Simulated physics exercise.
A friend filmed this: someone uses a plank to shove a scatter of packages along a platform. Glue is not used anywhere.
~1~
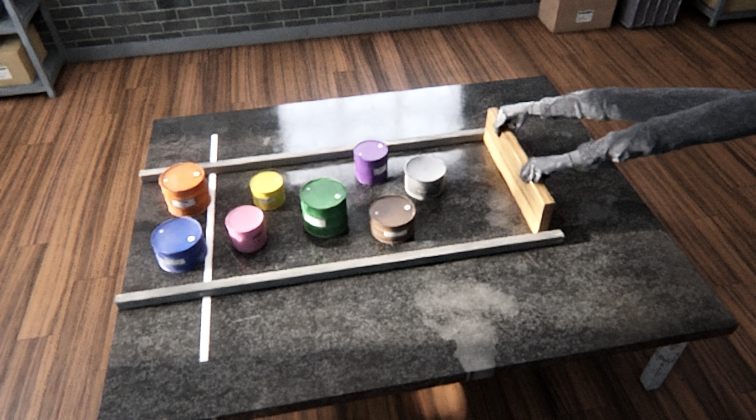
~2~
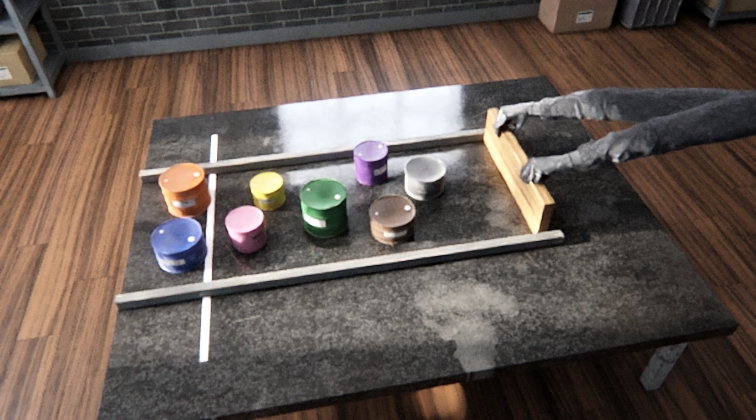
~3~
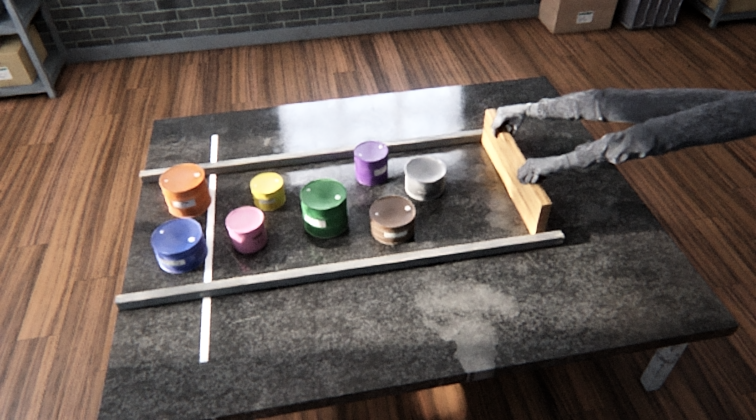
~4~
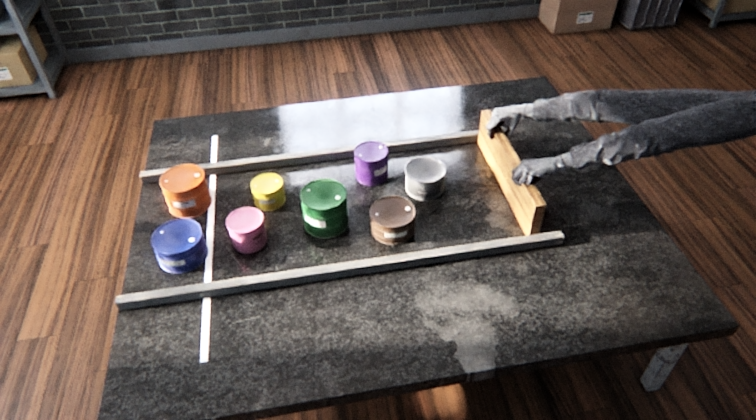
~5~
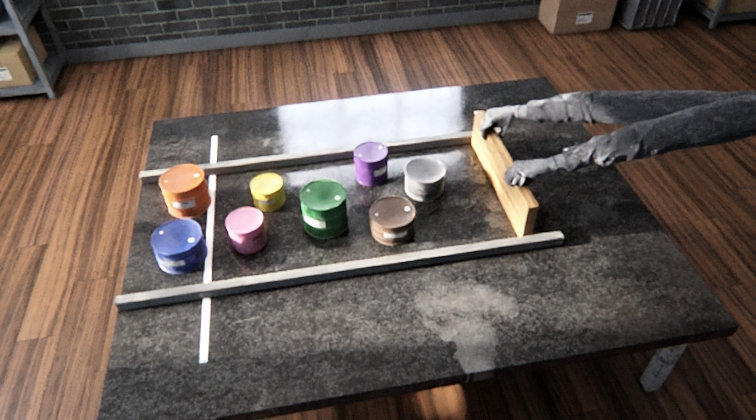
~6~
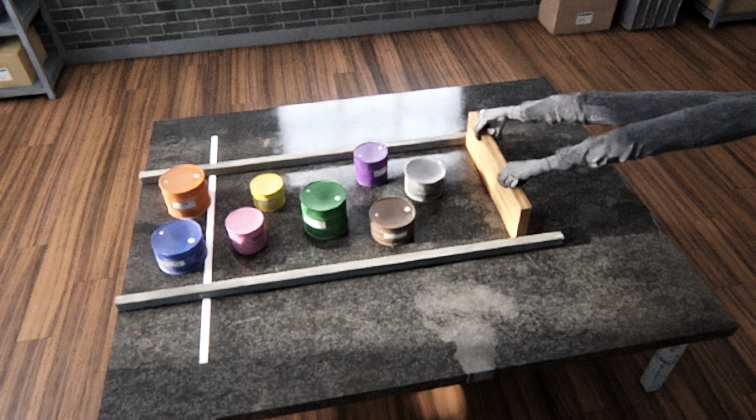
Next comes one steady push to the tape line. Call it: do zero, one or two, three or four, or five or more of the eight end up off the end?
One or two end up off it.
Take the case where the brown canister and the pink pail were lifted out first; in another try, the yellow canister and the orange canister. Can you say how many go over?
The number is 1 for the first case and 1 for the second.
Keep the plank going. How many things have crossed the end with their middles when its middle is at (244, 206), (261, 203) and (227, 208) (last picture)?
Respectively 0, 0 and 1.
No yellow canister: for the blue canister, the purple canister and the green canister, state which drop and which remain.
In that case the blue canister winds up down, the purple canister stays where it is, and the green canister stays where it is.
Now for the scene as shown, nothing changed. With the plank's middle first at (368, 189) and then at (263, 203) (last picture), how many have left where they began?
The first count is 4, and then it's 8.
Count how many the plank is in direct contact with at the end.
3 are in contact with it.
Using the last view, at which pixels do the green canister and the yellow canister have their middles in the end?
The first ends close to (146, 228), the second close to (161, 198).
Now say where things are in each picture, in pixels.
In the first frame, blue canister (180, 245); orange canister (186, 190); pink pail (247, 230); plank (515, 168); tape (210, 226).
In the second frame, orange canister (186, 190); plank (515, 168).
In the third frame, pink pail (247, 230); grey pail (425, 178).
In the fourth frame, blue canister (180, 245); green canister (325, 208).
In the fifth frame, orange canister (186, 191); yellow canister (268, 192).
In the sixth frame, blue canister (180, 246); orange canister (186, 192); pink pail (247, 231); plank (495, 172); tape (210, 227).
Soon after, none off yet; blue canister at rest near (180, 246); orange canister at rest near (186, 192); pink pail at rest near (247, 231).
Then, none off yet; blue canister at rest near (180, 246); orange canister at rest near (186, 192); pink pail moving near (243, 233).
Further on, none off yet; blue canister moved about its own width near (145, 259); orange canister moved a little near (176, 194); pink pail moved well along near (190, 253).
By the end, the number that fall off is one or two; fallen, orange canister and blue canister.
